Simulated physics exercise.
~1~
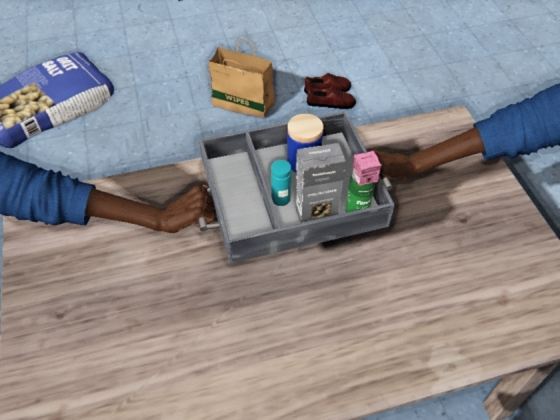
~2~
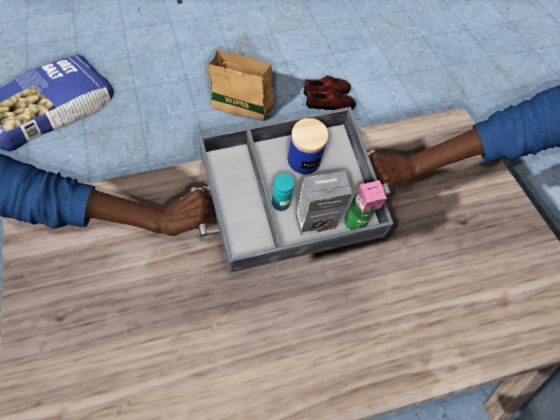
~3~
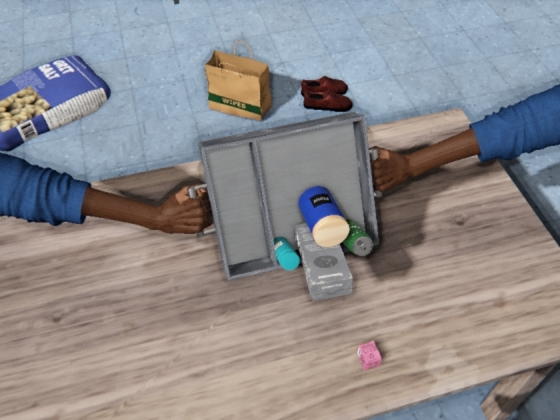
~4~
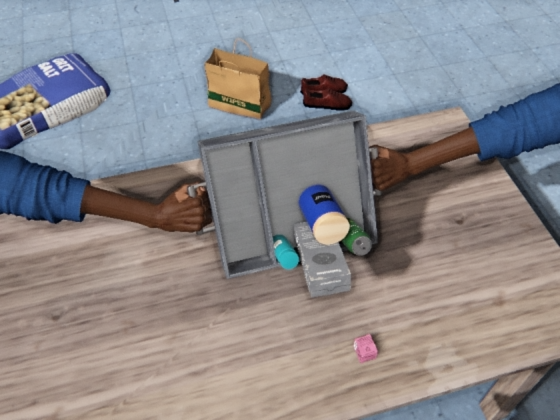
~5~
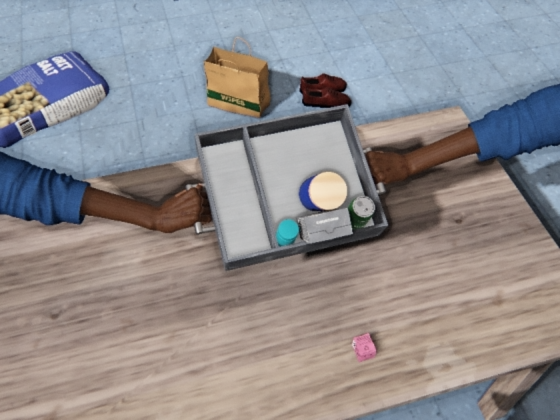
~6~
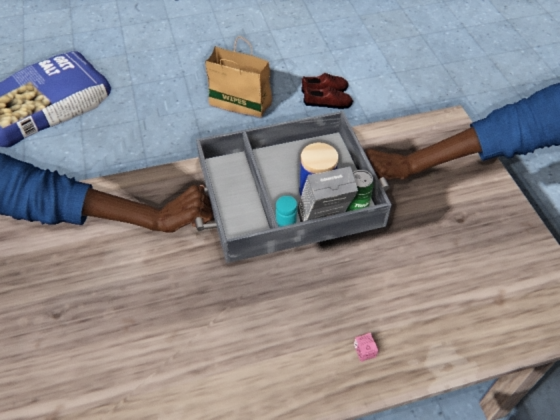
Two hands tip a gray crate forward, spill a pink carton, and level it again.
